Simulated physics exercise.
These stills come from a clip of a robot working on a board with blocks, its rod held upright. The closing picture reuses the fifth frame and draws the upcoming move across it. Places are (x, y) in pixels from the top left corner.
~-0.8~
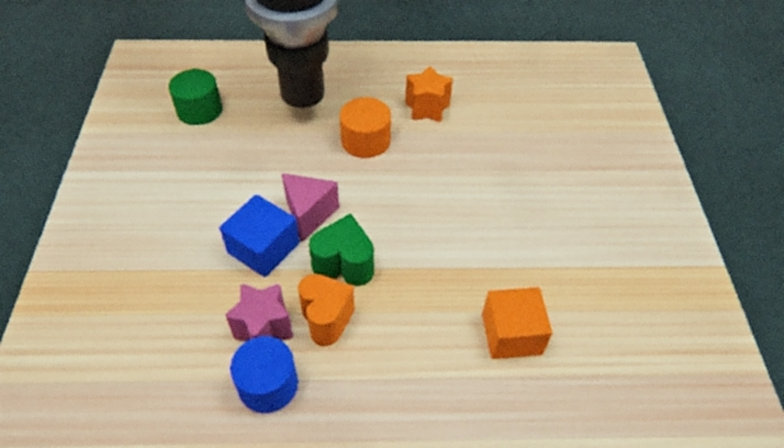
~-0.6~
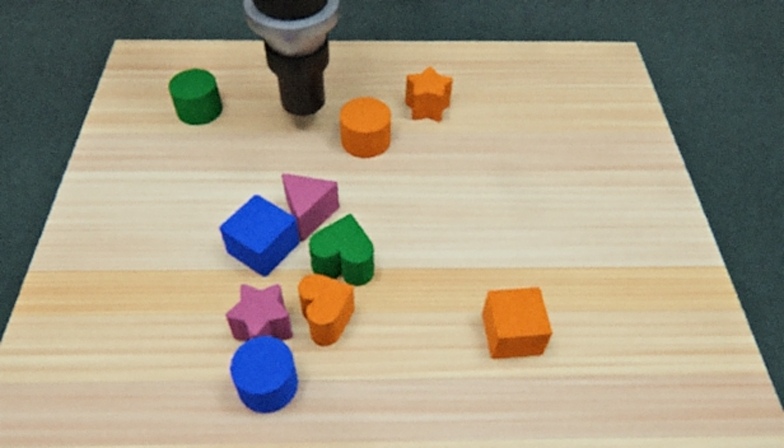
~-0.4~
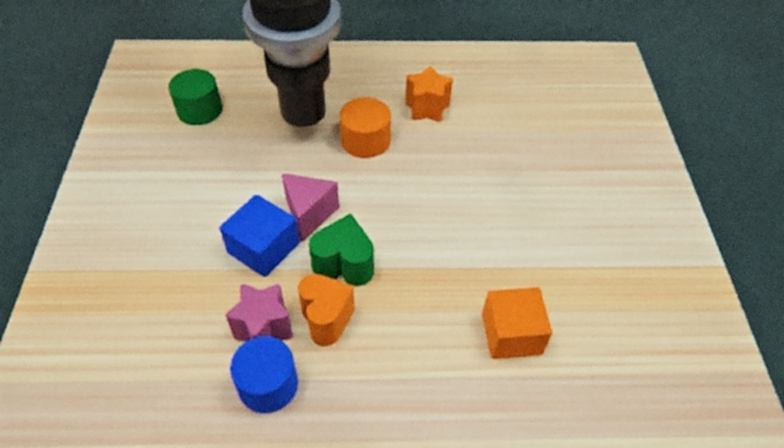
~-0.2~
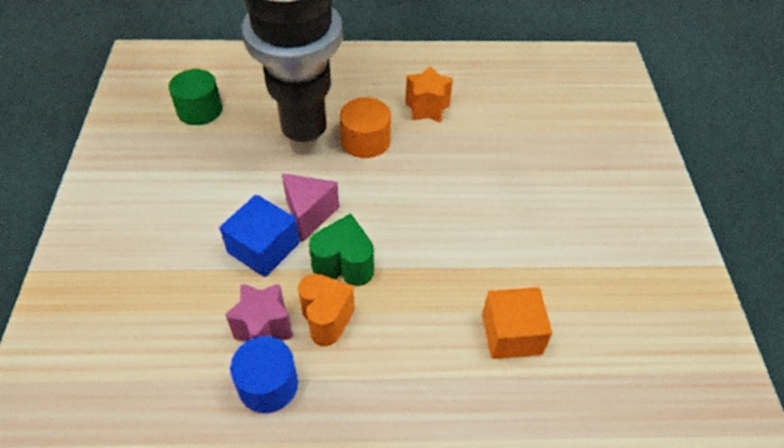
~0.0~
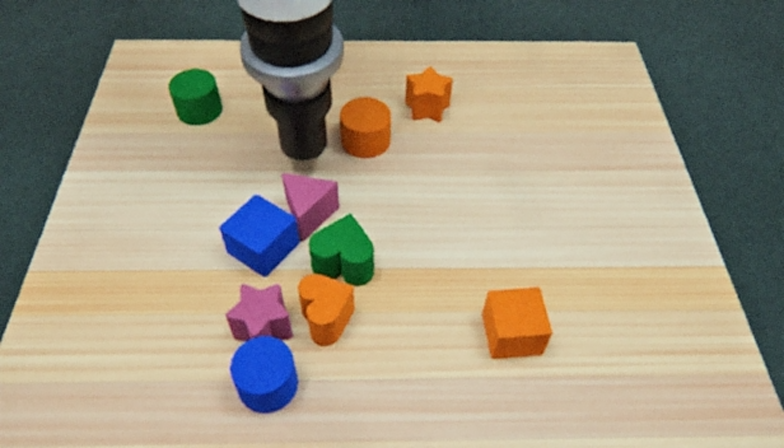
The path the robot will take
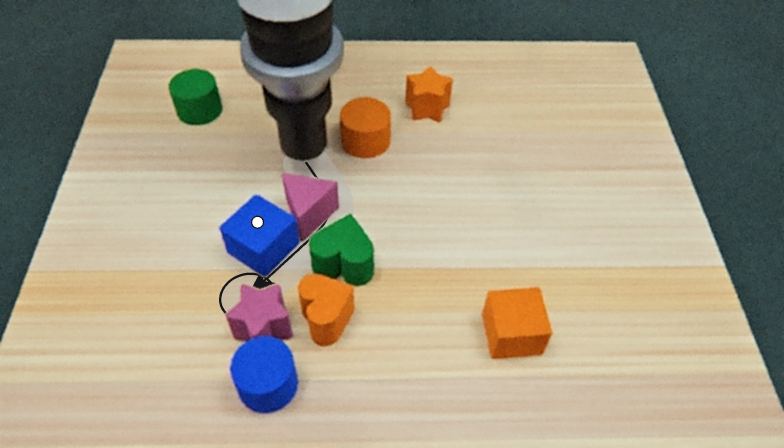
A dark rod with a silver collar moved slowly down from the top of a wooden board toward the pink triangle, while the colourful blocks scattered around it all stayed where they were.
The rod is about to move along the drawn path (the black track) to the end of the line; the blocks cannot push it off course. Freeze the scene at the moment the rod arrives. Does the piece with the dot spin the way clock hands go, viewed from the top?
In short: Yes.
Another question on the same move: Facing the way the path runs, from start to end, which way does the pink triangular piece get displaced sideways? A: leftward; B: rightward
A.
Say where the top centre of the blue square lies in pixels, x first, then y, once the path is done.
The centre of its top face lies at (192, 253).
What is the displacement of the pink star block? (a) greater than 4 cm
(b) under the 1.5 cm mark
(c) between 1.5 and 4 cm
The correct letter is c.
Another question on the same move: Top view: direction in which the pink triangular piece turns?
It makes a counterclockwise turn.
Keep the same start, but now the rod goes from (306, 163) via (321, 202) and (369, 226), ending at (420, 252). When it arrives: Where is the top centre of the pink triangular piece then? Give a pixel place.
I predict (314, 218).
The drawn path runs from (306, 163) by way of (329, 205) and (297, 251) to (247, 296); the dot is on the blue square.
On the path given first. One third of the way, rod (328, 187); pink triangular piece (311, 212).
Two thirds of the way, rod (294, 234); blue square (228, 245), turned 60° clockwise; pink triangular piece (288, 265), turned 10° anticlockwise; green heart-shaped block (347, 255), turned 20° anticlockwise.
At the end, rod (242, 279); blue square (192, 253), turned 80° clockwise; pink star block (249, 333), turned 20° clockwise; pink triangular piece (280, 298), turned 50° anticlockwise; green heart-shaped block (347, 255), turned 20° anticlockwise.
